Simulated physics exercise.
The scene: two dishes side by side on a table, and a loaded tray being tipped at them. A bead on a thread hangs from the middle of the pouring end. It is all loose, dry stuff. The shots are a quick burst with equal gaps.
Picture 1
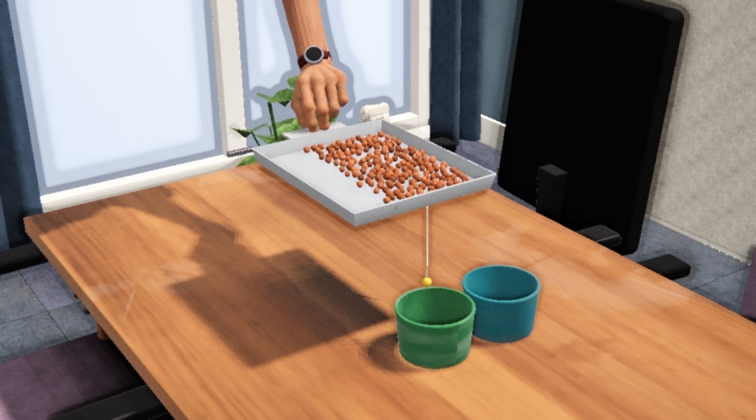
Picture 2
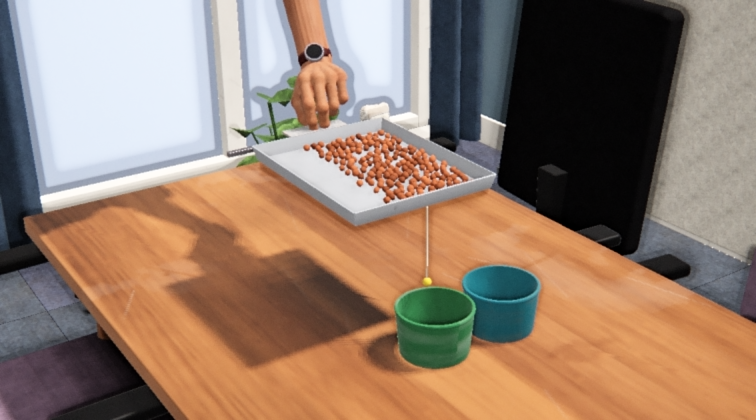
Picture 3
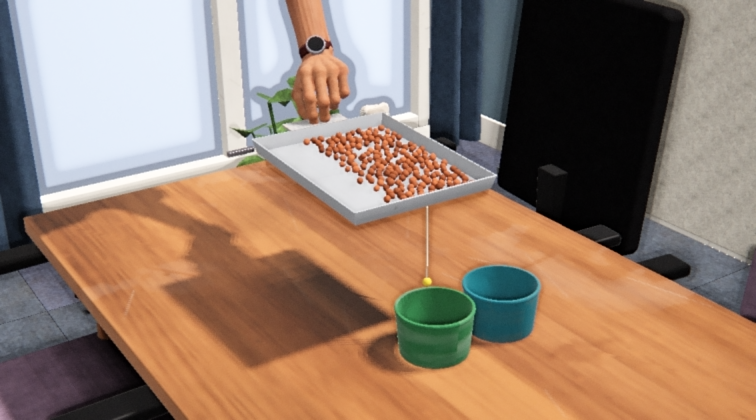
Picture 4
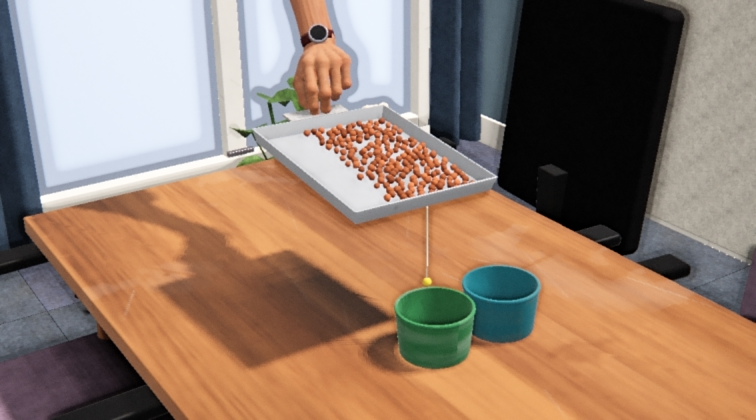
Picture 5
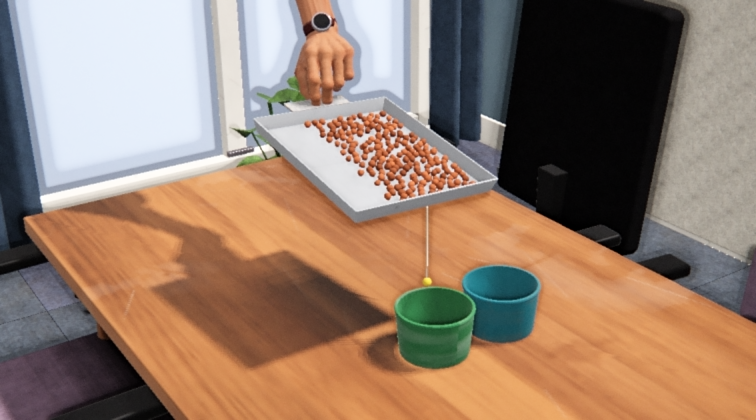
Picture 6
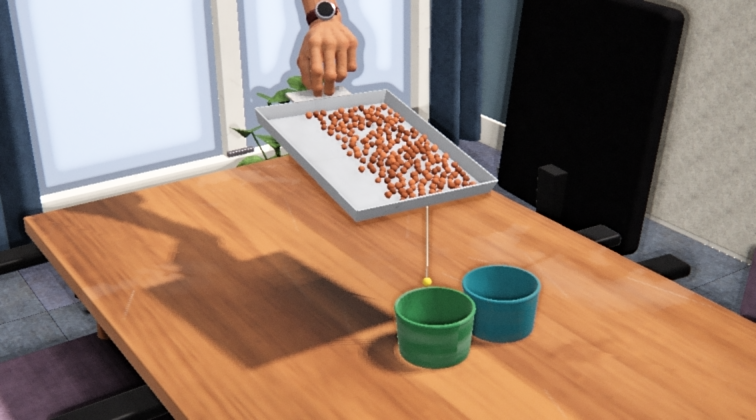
A hand with a wristwatch slowly raising the back of a grey tray of reddish-brown pellets above green and blue dishes.
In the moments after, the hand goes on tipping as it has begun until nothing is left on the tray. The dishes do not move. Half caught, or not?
In the dishes lies more than half of it.
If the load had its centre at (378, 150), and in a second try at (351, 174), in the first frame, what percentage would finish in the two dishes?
In turn 90 and 80 in a hundred.
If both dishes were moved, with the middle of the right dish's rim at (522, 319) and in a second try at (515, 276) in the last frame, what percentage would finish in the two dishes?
Roughly 10 per cent, and 90 per cent.
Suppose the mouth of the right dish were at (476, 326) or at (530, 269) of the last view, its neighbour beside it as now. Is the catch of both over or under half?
The first try: Less than half. The second: Above a half.
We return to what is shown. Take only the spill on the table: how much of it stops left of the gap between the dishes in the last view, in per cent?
It comes to 10 per cent or so.
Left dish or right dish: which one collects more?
Fuller: The dish on the right.
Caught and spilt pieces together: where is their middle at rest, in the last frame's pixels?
Roughly at (498, 320).
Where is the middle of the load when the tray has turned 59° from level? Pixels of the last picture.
Close to (443, 154).
Soon after the last picture, tray tipped steeply; nearly all on the tray; a stray few in the air.
A little later, tray tipped right over; nearly all on the tray; a stray few in the right dish; a stray few outside both; a small part in the air.
Later still, tray tipped past a quarter turn; about a quarter in the left dish; most in the right dish; a small part outside both; a stray few in the air.
At rest, tray tipped past a quarter turn; about a quarter in the left dish; most in the right dish; a small part outside both; a stray few in the air.
